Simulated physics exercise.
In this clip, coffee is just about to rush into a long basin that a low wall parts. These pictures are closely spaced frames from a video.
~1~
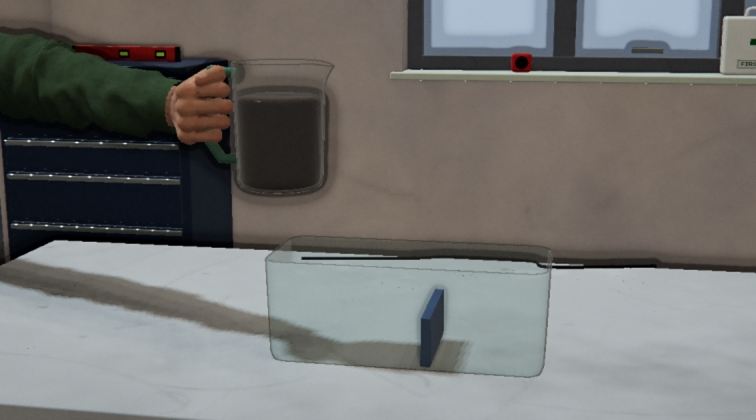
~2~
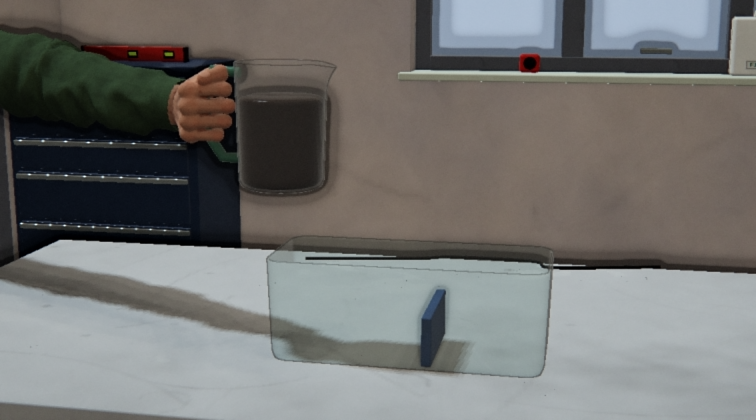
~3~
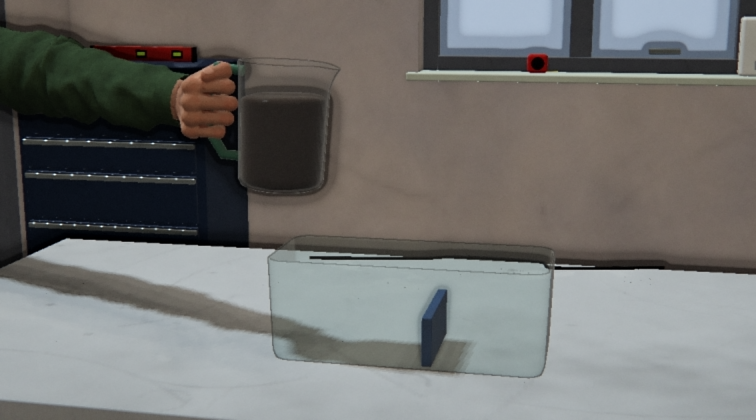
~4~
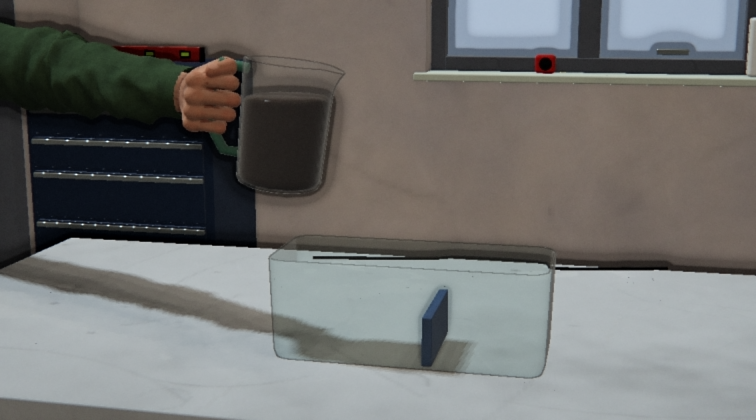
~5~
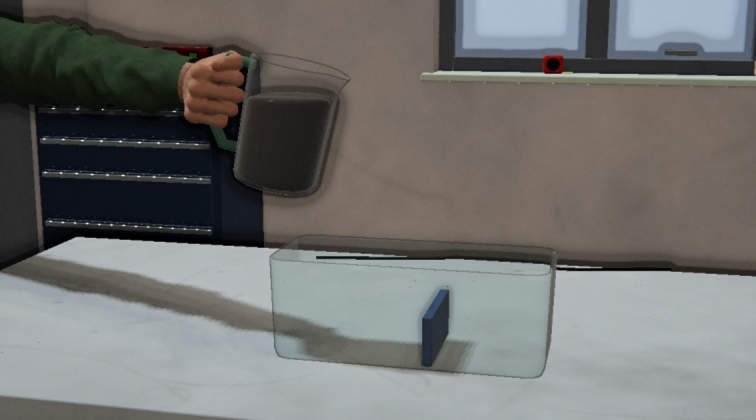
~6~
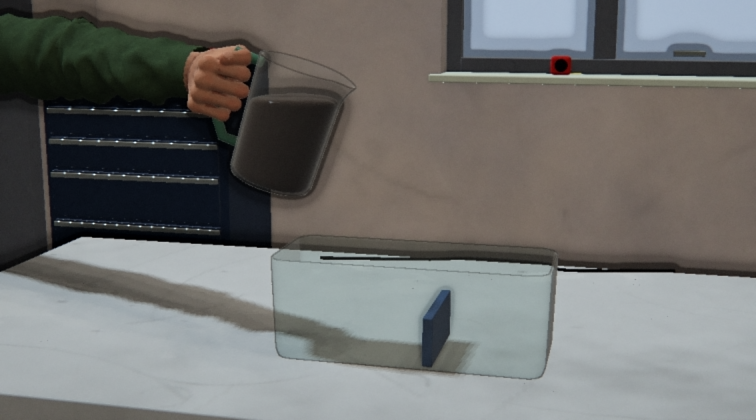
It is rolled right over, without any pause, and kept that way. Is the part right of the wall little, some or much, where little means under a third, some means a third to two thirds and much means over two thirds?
Little.
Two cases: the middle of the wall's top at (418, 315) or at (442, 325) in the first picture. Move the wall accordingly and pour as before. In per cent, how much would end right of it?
In turn some 45 and 15 in a hundred.
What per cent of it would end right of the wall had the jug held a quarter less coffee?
Near 0 %.
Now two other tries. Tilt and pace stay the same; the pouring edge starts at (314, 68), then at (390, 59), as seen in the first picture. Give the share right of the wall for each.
It would come to near 0 per cent, and then near 95 per cent.
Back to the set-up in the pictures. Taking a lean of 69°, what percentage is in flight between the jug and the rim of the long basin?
Around 10 in a hundred.
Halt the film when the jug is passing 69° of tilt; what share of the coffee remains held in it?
90 %.
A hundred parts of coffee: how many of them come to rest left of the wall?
I'd put it at about 95 per cent.
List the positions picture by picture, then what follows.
In the first picture, tilt 0°; pouring edge (334, 64); surface from (240, 96) to (322, 98); the long basin's rim runs from (278, 249) to (550, 262); the wall's top is at (433, 305).
In the second picture, tilt 1°; pouring edge (336, 66); surface from (242, 96) to (323, 98).
In the third picture, tilt 3°; pouring edge (340, 68); surface from (245, 96) to (326, 98).
In the fourth picture, tilt 7°; pouring edge (345, 72); surface from (248, 96) to (330, 99).
In the fifth picture, tilt 12°; pouring edge (350, 78); surface from (250, 98) to (333, 100).
In the sixth picture, tilt 19°; pouring edge (356, 87); surface from (253, 104) to (339, 102).
A moment on, the jug is tipped part way and 91 per cent is still to pour, 0 is left of the wall and 0 right of it.
Next, the jug is tipped on its side and 47 per cent is still to pour, 31 is left of the wall and 0 right of it.
Then the jug is tipped on its side and 13 per cent is still to pour, 74 is left of the wall and 2 right of it.
Later the jug is tipped on its side and 3 per cent is still to pour, 89 is left of the wall and 3 right of it.
Finally, 93 per cent lies left of the wall, 4 right of it and 3 outside.
